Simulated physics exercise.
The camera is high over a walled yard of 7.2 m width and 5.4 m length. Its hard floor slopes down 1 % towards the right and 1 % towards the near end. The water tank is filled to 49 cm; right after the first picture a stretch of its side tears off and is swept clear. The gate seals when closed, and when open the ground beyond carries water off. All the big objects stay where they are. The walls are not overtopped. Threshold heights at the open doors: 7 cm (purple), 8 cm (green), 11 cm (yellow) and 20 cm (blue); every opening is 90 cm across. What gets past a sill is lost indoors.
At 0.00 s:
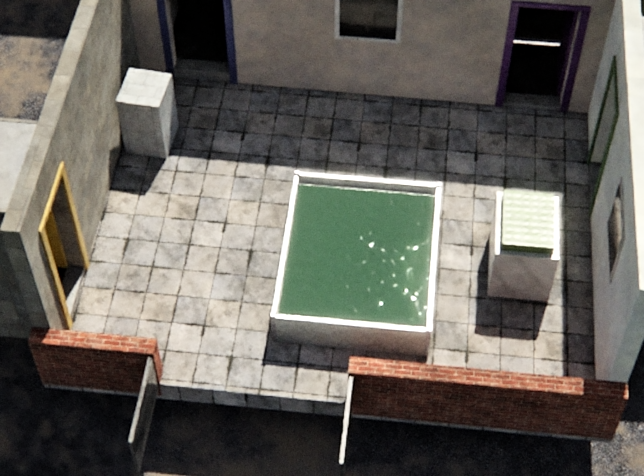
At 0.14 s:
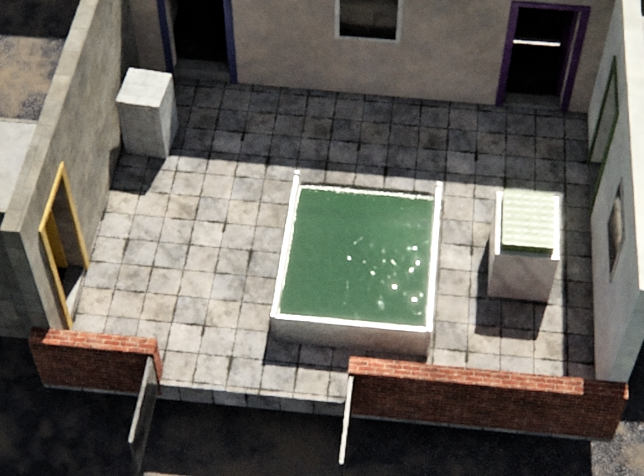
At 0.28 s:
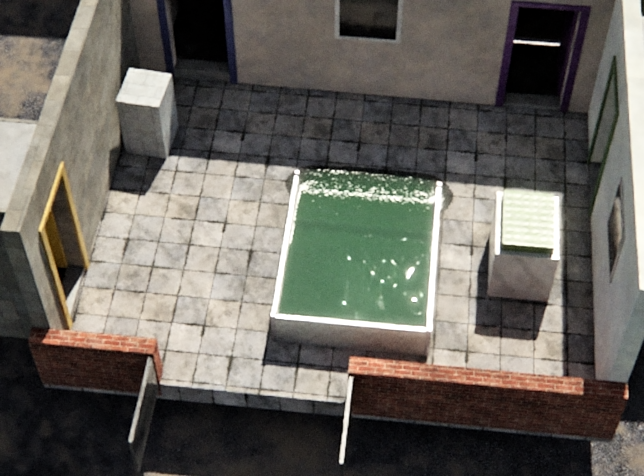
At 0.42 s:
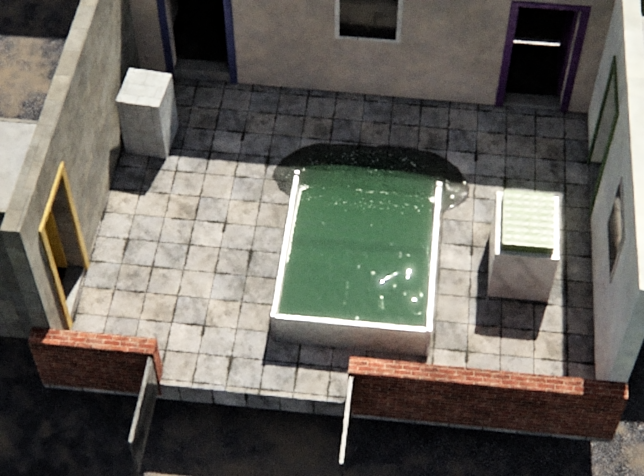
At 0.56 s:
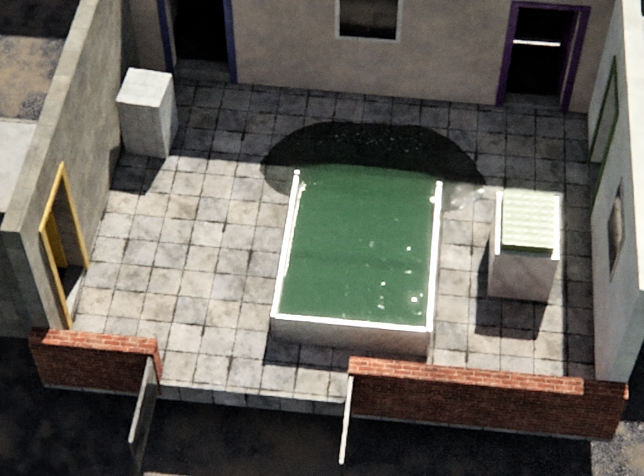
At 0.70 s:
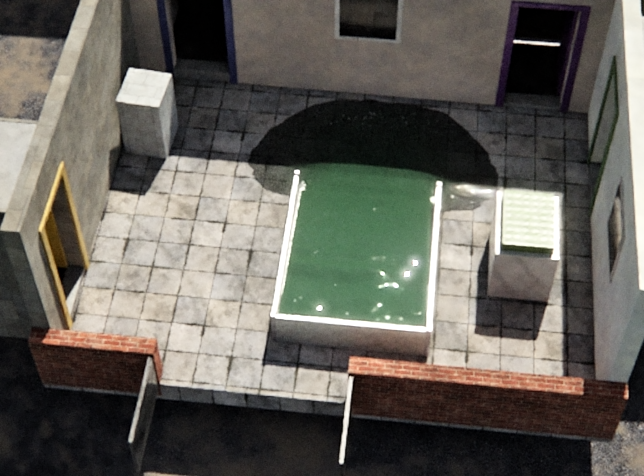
We see a walled, tiled yard with a tank of still green water; the tank's far side opens, and water pours out over the floor behind it, spreading into a widening dark patch towards the back wall.
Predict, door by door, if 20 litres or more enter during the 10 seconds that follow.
Within that time: At the purple door it goes over the limit; at the green door it goes over the limit; at the yellow door it stays under the limit; at the blue door it keeps below the limit.
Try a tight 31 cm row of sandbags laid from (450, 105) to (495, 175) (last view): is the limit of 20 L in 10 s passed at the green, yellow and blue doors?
Against that limit: Green under, yellow not over, blue not over.
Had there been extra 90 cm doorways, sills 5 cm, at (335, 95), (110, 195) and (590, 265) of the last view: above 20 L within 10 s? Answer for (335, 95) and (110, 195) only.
In turn: Above, below.
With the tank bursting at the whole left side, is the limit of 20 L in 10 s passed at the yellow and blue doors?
Against that limit: Yellow over, blue not over.
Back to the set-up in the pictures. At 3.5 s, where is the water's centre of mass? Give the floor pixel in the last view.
At about (370, 175).
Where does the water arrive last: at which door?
Last comes the yellow one.
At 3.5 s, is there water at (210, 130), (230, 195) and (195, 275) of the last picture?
In that order: Wet, dry, still dry.
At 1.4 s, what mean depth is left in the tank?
About 32 cm.
After 1.4 s water covers 25 % of the floor and is deepest (30 cm) near (375, 102); purple door not reached, green door not reached, yellow door not reached, blue door not reached.
After 2.2 s water covers 30 % of the floor and is deepest (29 cm) near (386, 111); purple door 12 cm at the sill, 1 L in, green door not reached, yellow door not reached, blue door 7 cm at the sill, 0 L in.
After 3.5 s water covers 45 % of the floor and is deepest (28 cm) near (581, 120); purple door 13 cm at the sill, 18 L in, green door 14 cm at the sill, 4 L in, yellow door not reached, blue door 9 cm at the sill, 0 L in.
After 6.0 s water covers 80 % of the floor and is deepest (22 cm) near (588, 411); purple door 13 cm at the sill, 67 L in, green door 13 cm at the sill, 53 L in, yellow door 4 cm at the sill, 0 L in, blue door 12 cm at the sill, 1 L in.
After 10.0 s water covers 95 % of the floor and is deepest (14 cm) near (588, 411); purple door 8 cm at the sill, 84 L in, green door 9 cm at the sill, 75 L in, yellow door 6 cm at the sill, 0 L in, blue door 2 cm at the sill, 1 L in.
